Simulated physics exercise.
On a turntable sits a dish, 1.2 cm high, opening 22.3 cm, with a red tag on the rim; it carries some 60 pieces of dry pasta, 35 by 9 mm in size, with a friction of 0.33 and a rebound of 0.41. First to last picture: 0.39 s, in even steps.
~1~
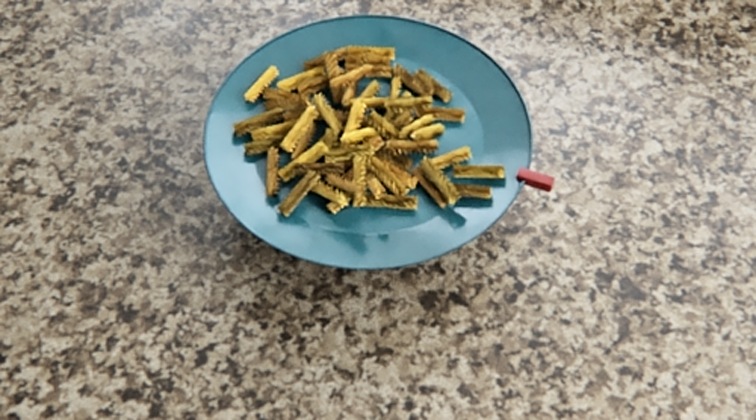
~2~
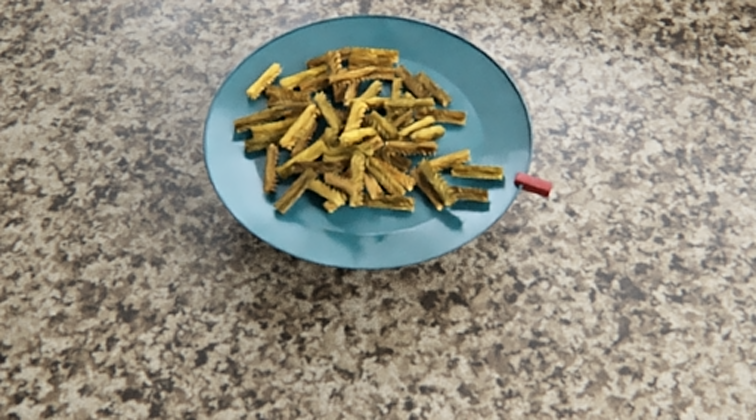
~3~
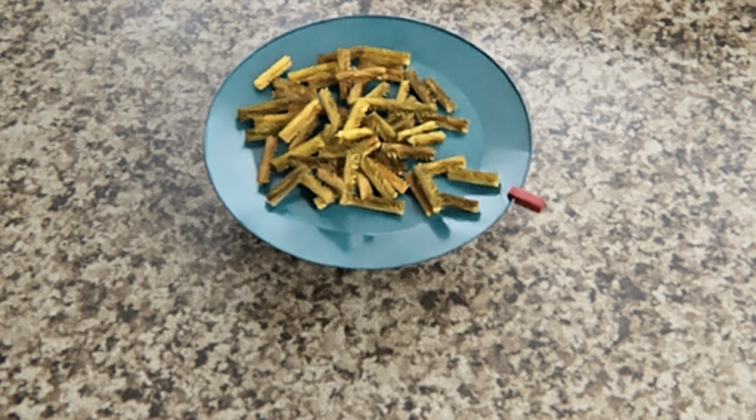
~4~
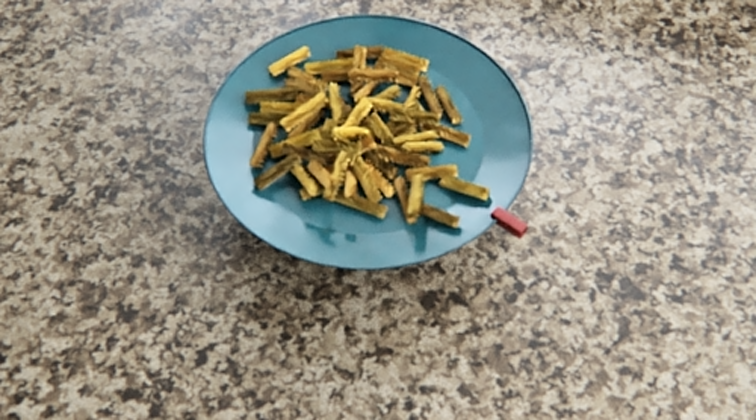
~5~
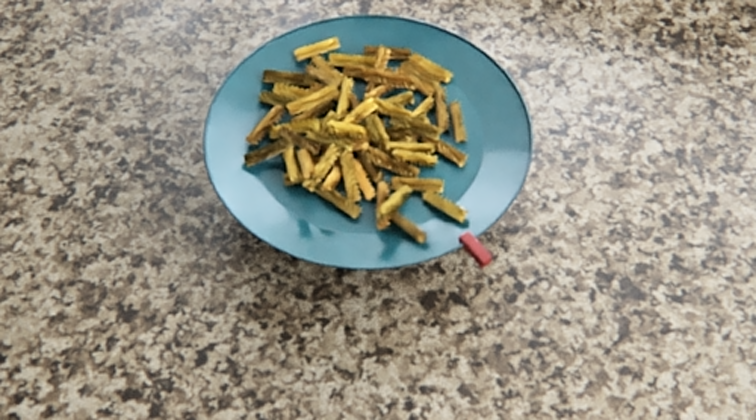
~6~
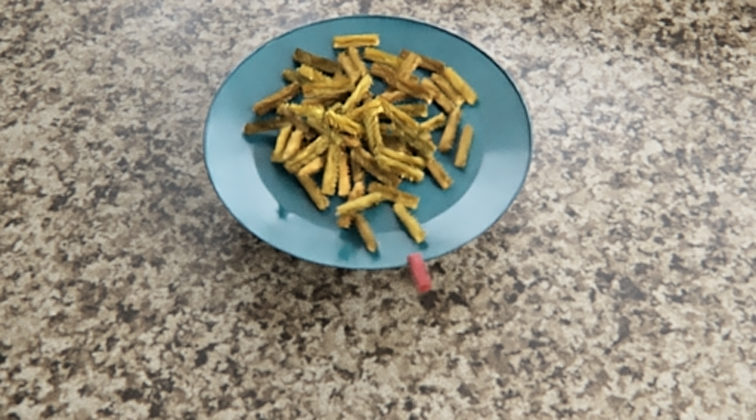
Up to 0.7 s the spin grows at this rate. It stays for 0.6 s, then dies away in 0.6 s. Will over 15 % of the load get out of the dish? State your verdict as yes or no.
Verdict: Yes.
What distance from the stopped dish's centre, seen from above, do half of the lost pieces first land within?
18 cm.
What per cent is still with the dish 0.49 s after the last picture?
85 %.
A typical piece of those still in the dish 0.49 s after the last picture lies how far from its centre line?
It comes to around 7.0 cm.
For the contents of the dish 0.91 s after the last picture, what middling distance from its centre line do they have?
Pretty close to 6.0 cm, I think.
Then, 0.49 s after the last picture, fallen in front of where it stops 5 %, dish 85 %, in the air 5 %; middle of the pieces not yet landed near (367, 149).
Then, 0.91 s after the last picture, fallen in front of where it stops 25 %, fallen right of where it stops 10 %, dish 25 %, fallen behind where it stops 5 %, fallen left of where it stops 25 %, in the air 5 %; middle of the pieces not yet landed near (342, 151).
Then, 1.29 s after the last picture, fallen in front of where it stops 30 %, fallen right of where it stops 15 %, dish 20 %, fallen behind where it stops 10 %, fallen left of where it stops 30 %; middle of the pieces not yet landed near (354, 103).
Then, 1.66 s after the last picture, fallen in front of where it stops 30 %, fallen right of where it stops 15 %, dish 20 %, fallen behind where it stops 10 %, fallen left of where it stops 30 %; middle of the pieces not yet landed near (376, 112).
In the end, fallen in front of where it stops 30 %, fallen right of where it stops 15 %, dish 20 %, fallen behind where it stops 10 %, fallen left of where it stops 30 %.
